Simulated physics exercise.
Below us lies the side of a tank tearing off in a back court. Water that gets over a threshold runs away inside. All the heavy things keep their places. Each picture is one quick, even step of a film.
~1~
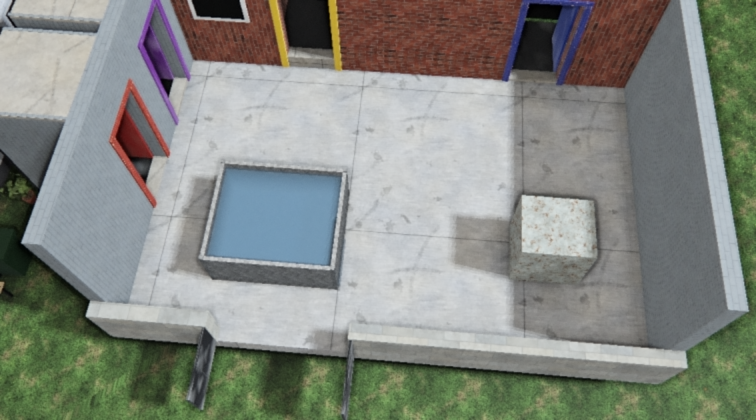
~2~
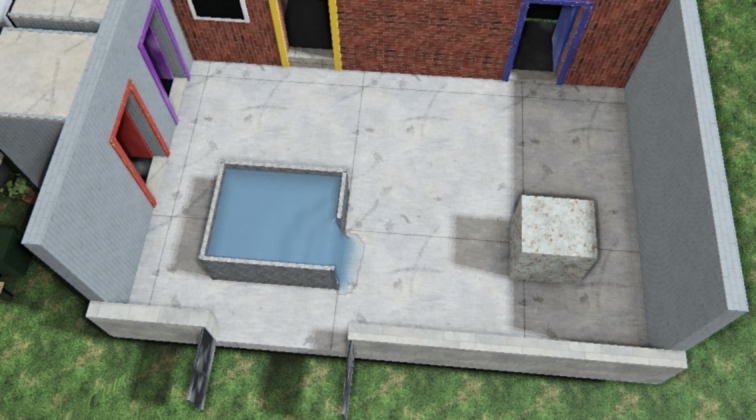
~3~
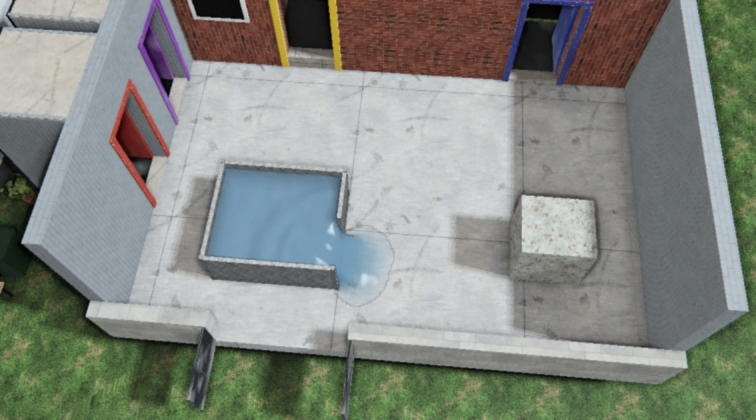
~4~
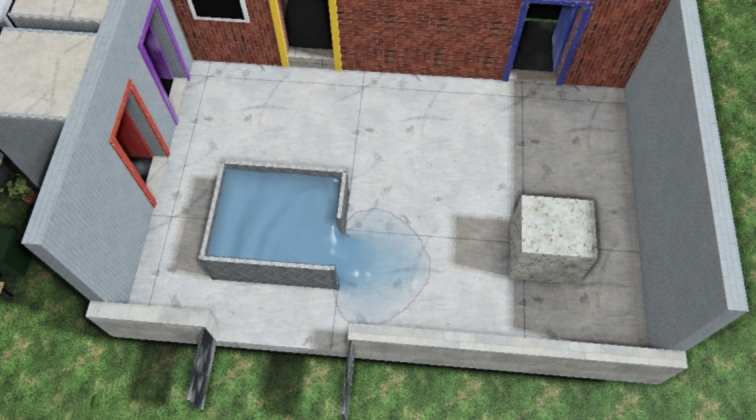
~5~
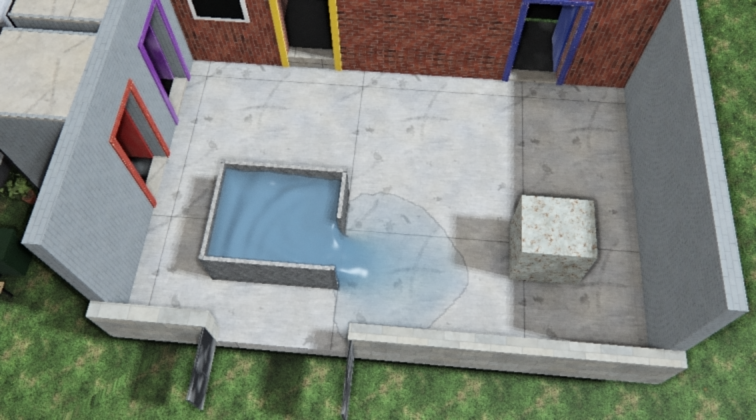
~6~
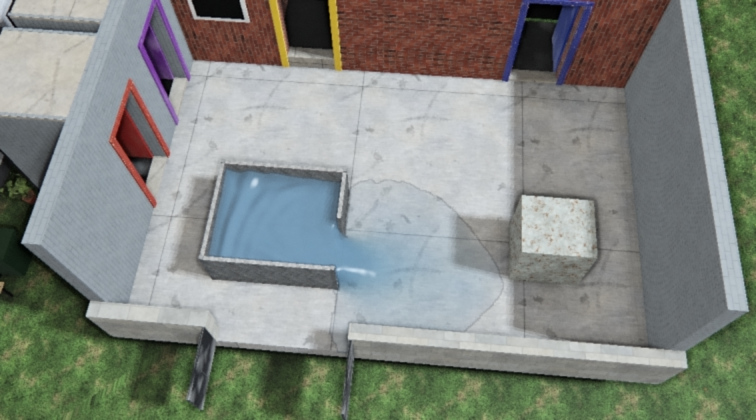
A walled back court of pale concrete slabs, edged by grass, is seen from high above by a still camera. A grey-walled tank of blue water sits left of centre, a speckled pale block stands at right, and red, purple, yellow and blue surrounds mark the openings. The tank's right side breaks open, and water pours out, spreading rightward in a widening, thinning sheet while ripples cross the tank.
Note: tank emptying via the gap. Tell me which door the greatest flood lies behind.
It lies behind the blue door.
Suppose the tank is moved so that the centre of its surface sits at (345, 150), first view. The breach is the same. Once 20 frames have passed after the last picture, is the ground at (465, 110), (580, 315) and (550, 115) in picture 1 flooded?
Point by point, the spots are not hit, hit and hit.
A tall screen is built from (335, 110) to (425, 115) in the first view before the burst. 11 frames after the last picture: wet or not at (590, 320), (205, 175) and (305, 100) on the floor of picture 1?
Spot by spot, my read is reached by the flood, then still bare, then still bare.
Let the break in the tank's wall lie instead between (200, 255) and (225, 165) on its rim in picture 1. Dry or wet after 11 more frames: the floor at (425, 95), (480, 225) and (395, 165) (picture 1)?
Going through them one by one, I'd call them spared, spared and spared.
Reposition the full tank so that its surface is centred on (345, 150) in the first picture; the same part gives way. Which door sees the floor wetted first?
The door marked blue.
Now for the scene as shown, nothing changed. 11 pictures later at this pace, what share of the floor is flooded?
I'd guess some 35 per cent.
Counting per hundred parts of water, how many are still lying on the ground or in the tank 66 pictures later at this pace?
Roughly 92 per cent.
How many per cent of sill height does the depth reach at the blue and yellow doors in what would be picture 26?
About 190 and 0 %.
A moment on, water covers 25 % of the floor; yellow door not reached, purple door not reached, red door not reached, blue door not reached.
Next, water covers 35 % of the floor; yellow door not reached, purple door not reached, red door not reached, blue door not reached.
Then, water covers 45 % of the floor; yellow door not reached, purple door not reached, red door not reached, blue door a trickle in.
Later, water covers 55 % of the floor; yellow door not reached, purple door not reached, red door not reached, blue door a lot in.
In the end, water covers 85 % of the floor; yellow door wet at the sill, nothing in, purple door wet at the sill, nothing in, red door a trickle in, blue door a lot in; the blue door has let in the most.
